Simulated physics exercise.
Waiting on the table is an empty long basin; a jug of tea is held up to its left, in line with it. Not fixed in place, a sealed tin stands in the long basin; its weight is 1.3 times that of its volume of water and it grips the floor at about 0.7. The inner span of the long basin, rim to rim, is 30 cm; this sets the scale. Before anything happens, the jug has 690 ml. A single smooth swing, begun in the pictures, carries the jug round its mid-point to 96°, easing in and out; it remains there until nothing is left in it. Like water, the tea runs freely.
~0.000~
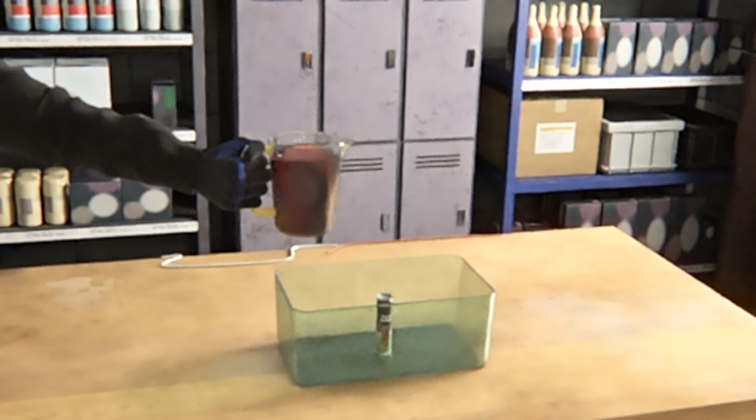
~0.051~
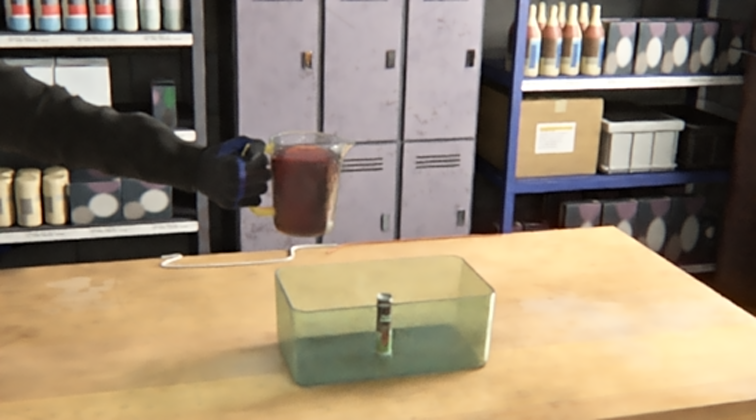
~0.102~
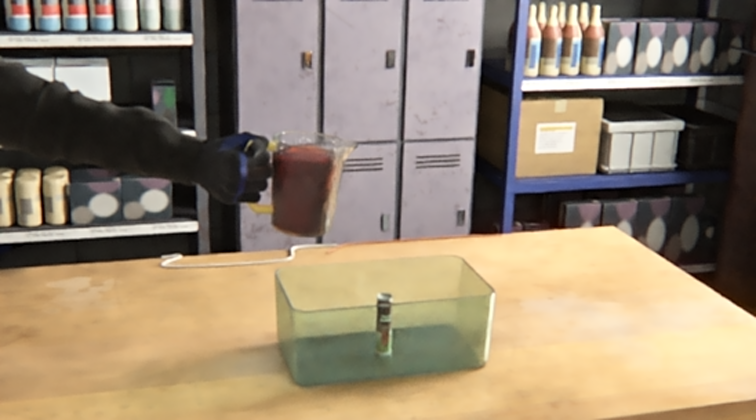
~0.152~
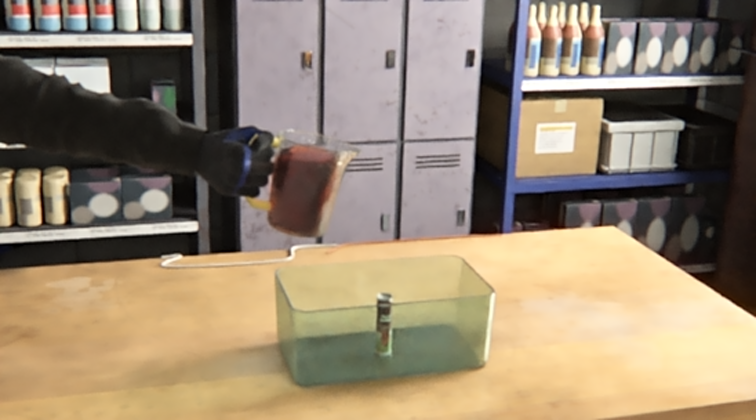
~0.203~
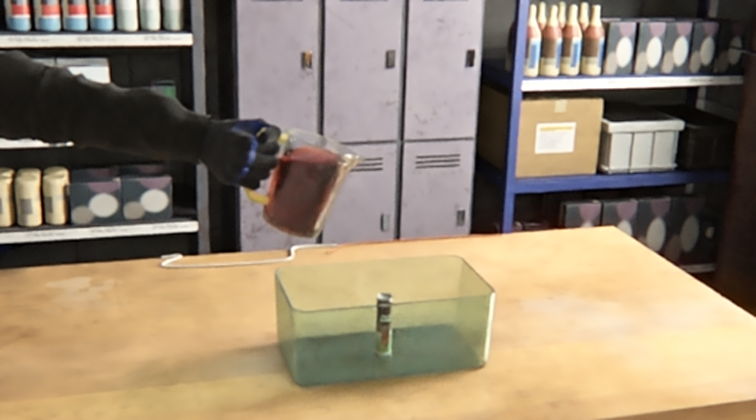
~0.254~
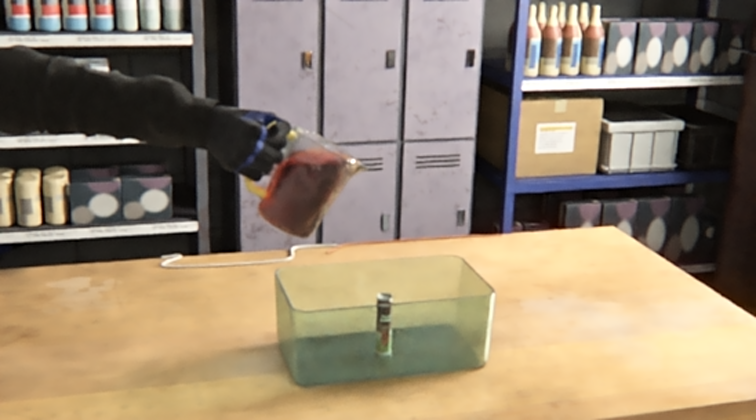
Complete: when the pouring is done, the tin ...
... is still on its feet.
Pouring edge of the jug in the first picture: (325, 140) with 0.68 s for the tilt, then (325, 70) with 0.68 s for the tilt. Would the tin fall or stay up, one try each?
Try 1: Tipped over; try 2: Tipped over.
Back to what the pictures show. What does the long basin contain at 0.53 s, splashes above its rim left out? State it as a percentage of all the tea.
Close to 10 in a hundred.
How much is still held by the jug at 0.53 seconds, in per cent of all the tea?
Still held: Roughly 66 % of the total.
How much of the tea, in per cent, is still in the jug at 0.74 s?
Near 26 percent, more or less.
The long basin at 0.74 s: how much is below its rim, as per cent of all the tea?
Some 52 per cent.
By 0.53 s the tilt is 85° and 66 per cent is still to pour; the tin stands where it began.
By 0.74 s the tilt is 96° and 26 per cent is still to pour; the tin stands where it began.
By 0.95 s the tilt is 96° and 7 per cent is still to pour; the tin stands where it began.
By 1.18 s the tilt is 96° and 2 per cent is still to pour; the tin stands where it began.
At rest the tin stands where it began.
